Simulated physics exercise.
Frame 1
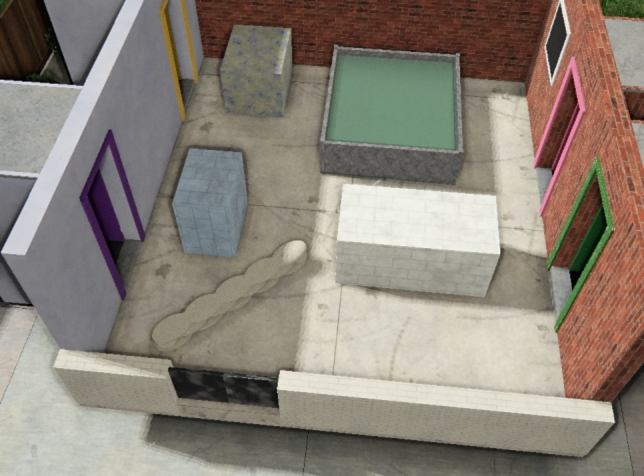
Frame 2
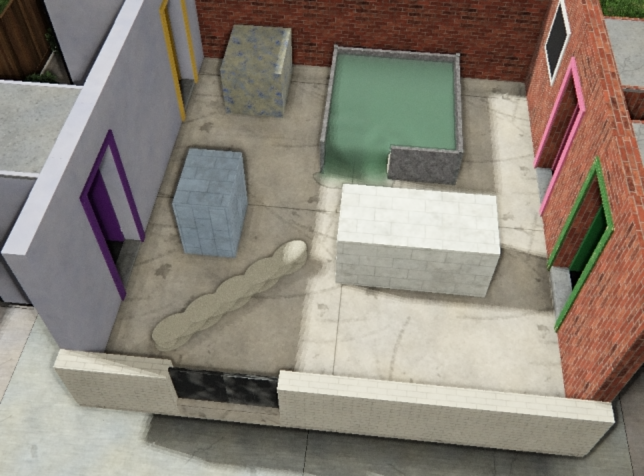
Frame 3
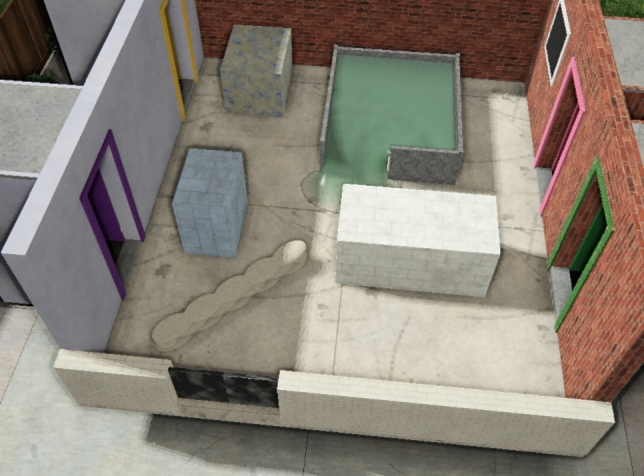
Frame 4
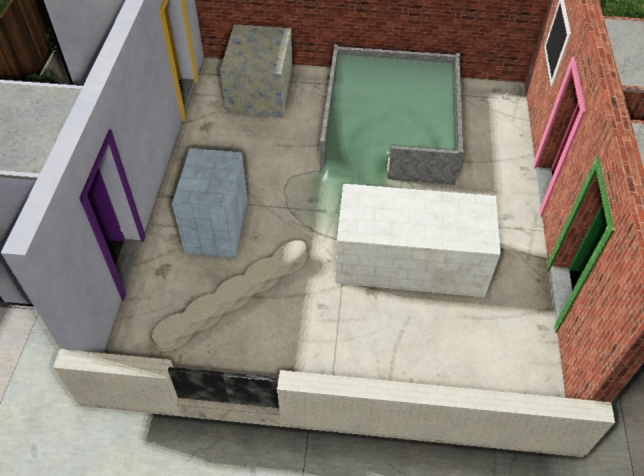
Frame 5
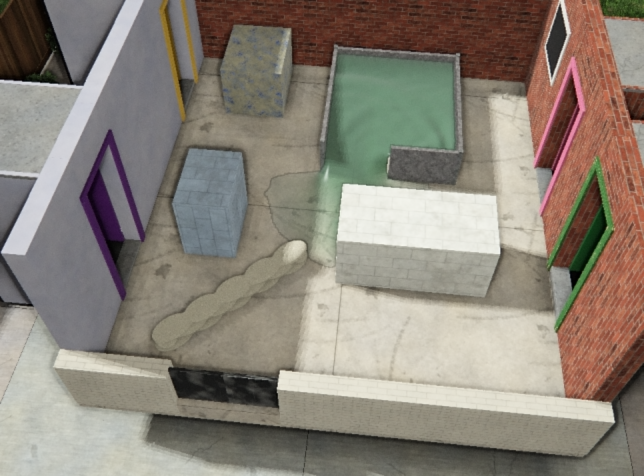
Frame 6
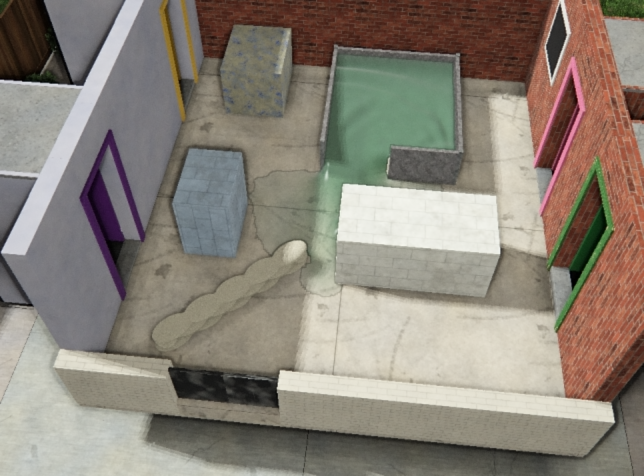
Green water pouring from a gap in a stone tank's front wall and spreading across a walled yard's floor between blocks.
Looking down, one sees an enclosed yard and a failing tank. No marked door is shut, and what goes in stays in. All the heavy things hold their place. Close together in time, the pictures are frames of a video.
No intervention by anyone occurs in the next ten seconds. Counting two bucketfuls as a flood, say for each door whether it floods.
Door by door: Pink door - flooded; yellow door - not flooded; green door - not flooded; purple door - flooded.
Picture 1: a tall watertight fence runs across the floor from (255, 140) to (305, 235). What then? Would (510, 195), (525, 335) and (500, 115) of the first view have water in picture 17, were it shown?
Taking the points in turn, they are inundated, high and dry and high and dry.
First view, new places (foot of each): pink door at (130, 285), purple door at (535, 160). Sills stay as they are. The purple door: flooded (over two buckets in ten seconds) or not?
The purple door is swamped.
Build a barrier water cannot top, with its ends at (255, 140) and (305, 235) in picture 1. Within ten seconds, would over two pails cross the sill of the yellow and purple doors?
The yellow one falls short, the purple one falls short.
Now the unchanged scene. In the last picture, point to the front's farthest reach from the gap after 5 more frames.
Near (265, 395).
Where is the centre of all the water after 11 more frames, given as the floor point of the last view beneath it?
I'd put my finger on (369, 168).
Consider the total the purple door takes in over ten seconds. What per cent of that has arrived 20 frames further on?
Close to 30 %.
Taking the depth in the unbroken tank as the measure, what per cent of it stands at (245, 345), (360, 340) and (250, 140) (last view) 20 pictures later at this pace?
At the three places, in the order asked: Around 2, 2 and 4 per cent.
A moment on, water covers 25 % of the floor; the pink door not reached, the yellow door not reached, the green door not reached, the purple door not reached.
Next, water covers 40 % of the floor; the pink door under two buckets in, the yellow door not reached, the green door wet at the sill, nothing in, the purple door wet at the sill, nothing in.
Then, water covers 65 % of the floor; the pink door over two buckets in, the yellow door not reached, the green door wet at the sill, nothing in, the purple door over two buckets in.
Later, water covers 90 % of the floor; the pink door far over two buckets in, the yellow door wet at the sill, nothing in, the green door wet at the sill, nothing in, the purple door far over two buckets in.
In the end, water covers 95 % of the floor; the pink door far over two buckets in, the yellow door wet at the sill, nothing in, the green door wet at the sill, nothing in, the purple door far over two buckets in.
